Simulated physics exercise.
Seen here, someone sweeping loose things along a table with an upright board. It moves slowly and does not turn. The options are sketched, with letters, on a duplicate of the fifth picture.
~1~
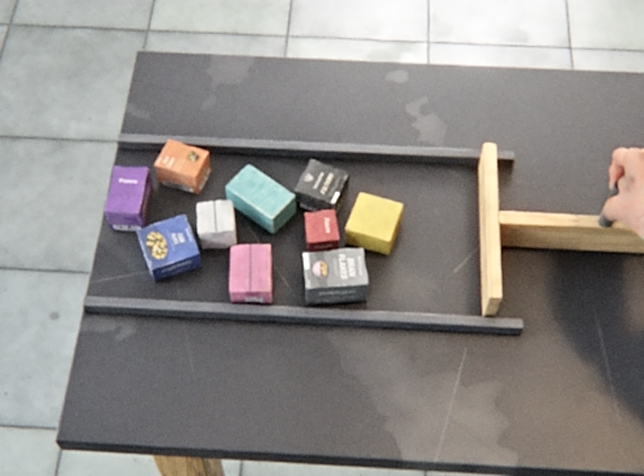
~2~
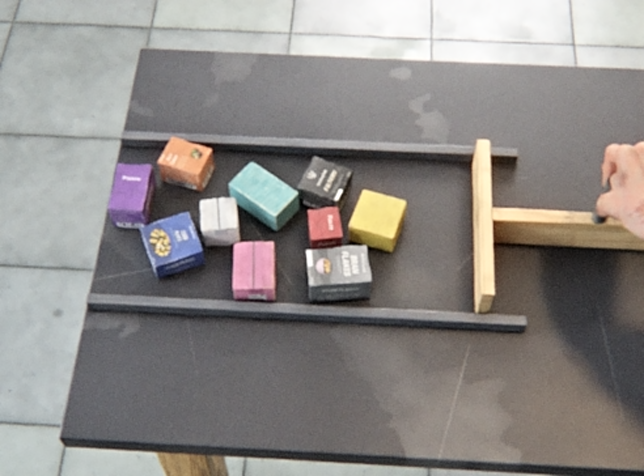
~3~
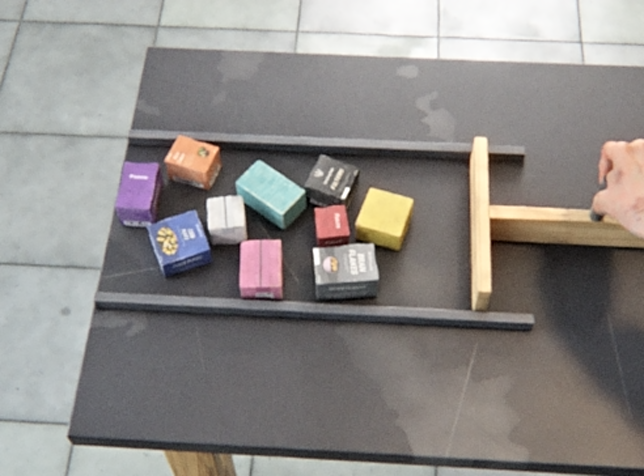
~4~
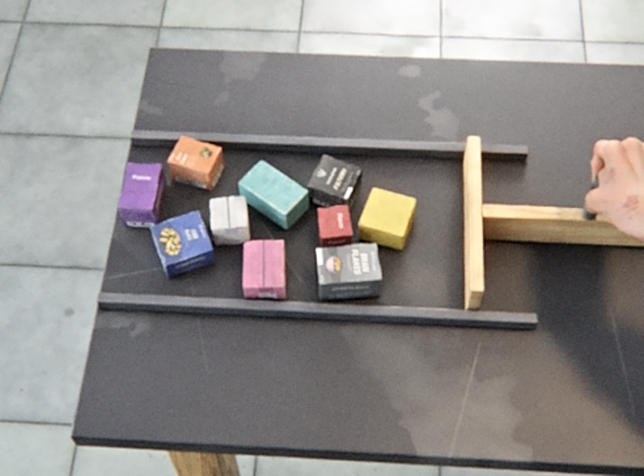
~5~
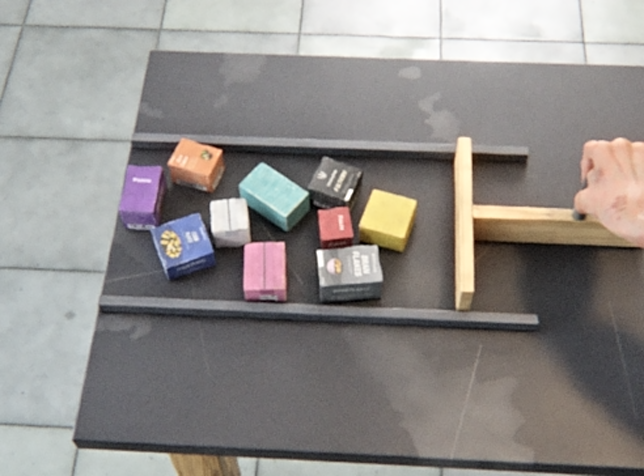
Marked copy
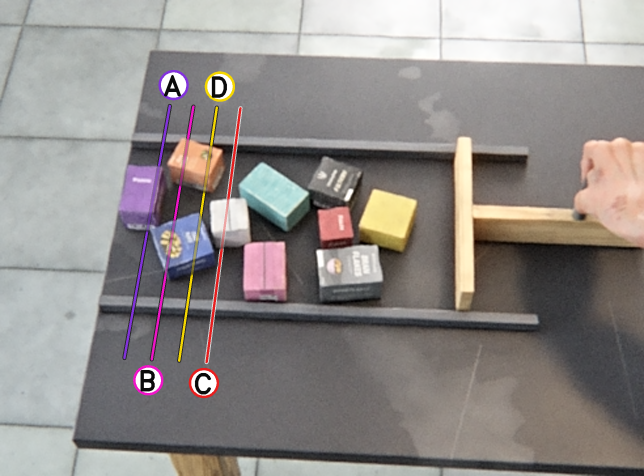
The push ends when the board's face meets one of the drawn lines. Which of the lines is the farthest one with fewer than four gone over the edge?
The farthest such stop is C.
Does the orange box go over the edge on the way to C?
No.
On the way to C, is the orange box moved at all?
Yes.
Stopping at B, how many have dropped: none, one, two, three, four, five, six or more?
By then, six or more.
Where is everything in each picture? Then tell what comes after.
Blue packet (170, 248); pink box (251, 275); turquoise block (261, 199), in the first picture.
Board (486, 213); black box (326, 187), in the second picture.
Board (482, 211); white box (227, 220), in the third picture.
Board (475, 210); grey packet (348, 272), in the fourth picture.
Board (466, 211); yellow block (388, 221); blue packet (184, 247); pink box (265, 273), in the fifth picture.
On the copy, A at (149, 222); B at (174, 223); C at (225, 225); D at (199, 224).
On C. First, board (379, 207); grey packet (339, 270); black box (323, 182).
Then, board (293, 204); blue packet (149, 252); orange box (192, 166).
Finally, board (226, 201); purple packet over the edge; blue packet over the edge; two fallen.
By contrast, A drops seven; B drops seven; D drops four.
